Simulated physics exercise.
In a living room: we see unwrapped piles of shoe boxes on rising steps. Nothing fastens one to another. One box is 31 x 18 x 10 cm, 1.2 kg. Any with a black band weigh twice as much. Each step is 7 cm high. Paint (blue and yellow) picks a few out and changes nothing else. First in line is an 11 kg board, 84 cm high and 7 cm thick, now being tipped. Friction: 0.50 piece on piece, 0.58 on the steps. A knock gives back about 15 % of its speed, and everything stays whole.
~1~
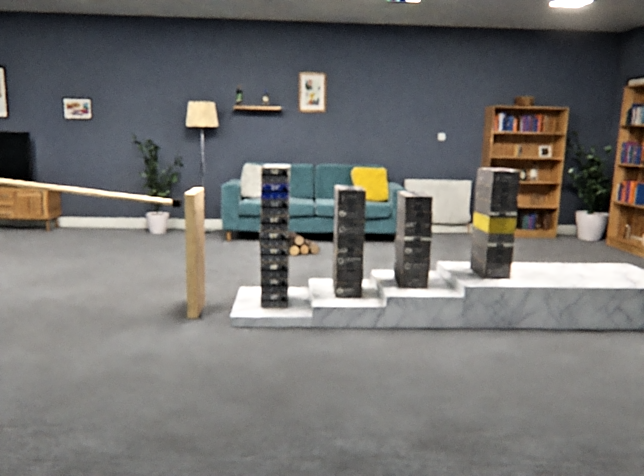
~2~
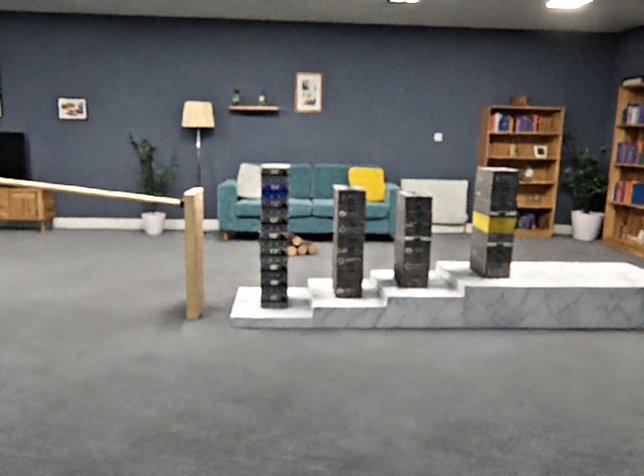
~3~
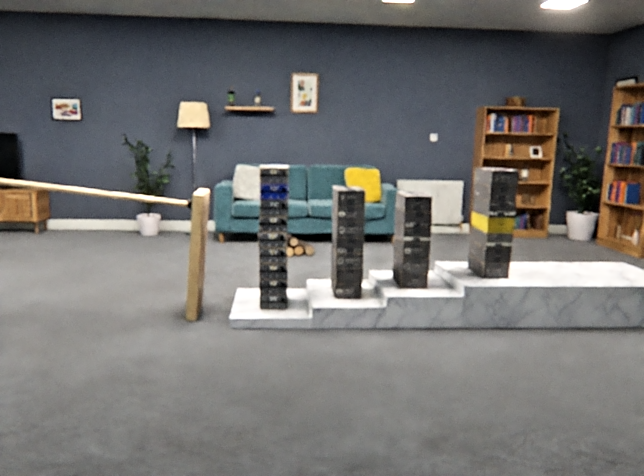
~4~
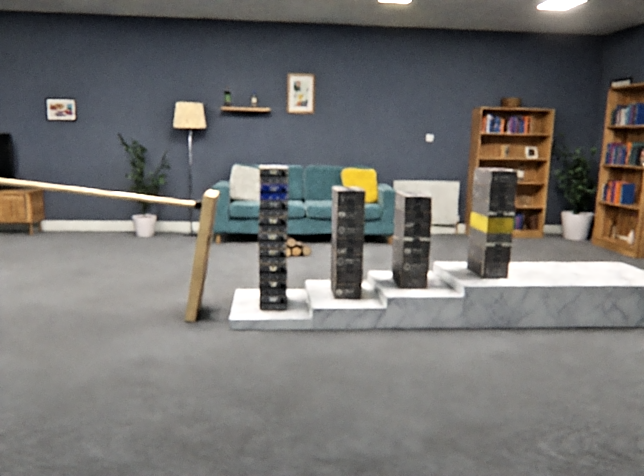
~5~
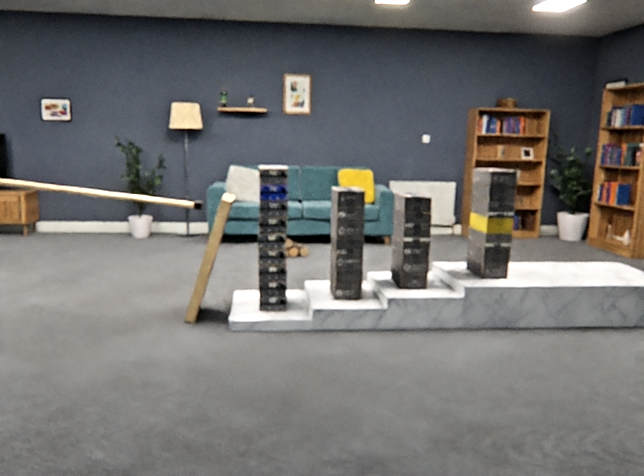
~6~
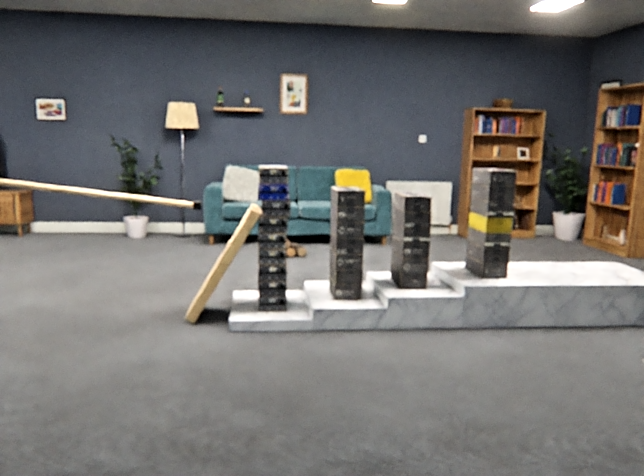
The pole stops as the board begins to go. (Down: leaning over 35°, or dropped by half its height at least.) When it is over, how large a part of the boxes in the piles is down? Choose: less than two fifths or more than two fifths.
Under two fifths of them.
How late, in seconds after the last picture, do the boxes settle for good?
Near 0.5 s.
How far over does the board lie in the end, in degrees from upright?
Some 30° from upright.
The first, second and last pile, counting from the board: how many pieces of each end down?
By pile: First 0, second 0, last 0.
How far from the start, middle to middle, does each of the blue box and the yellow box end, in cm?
Blue 0, yellow 0.
Then, 0.06 s later than the last frame, board 31° from upright; none of the 29 boxes down, 5 disturbed; blue box moved 15 mm.
Then, 0.09 s later than the last frame, board 31° from upright; none of the 29 boxes down, 6 disturbed; blue box moved 19 mm.
When it is over, board 32° from upright; none of the 29 boxes down, 7 disturbed; blue box moved 24 mm; yellow box unmoved. That is 0 per cent. In pixels of the last frame, middles, blue box near (276, 190), yellow box near (490, 222).
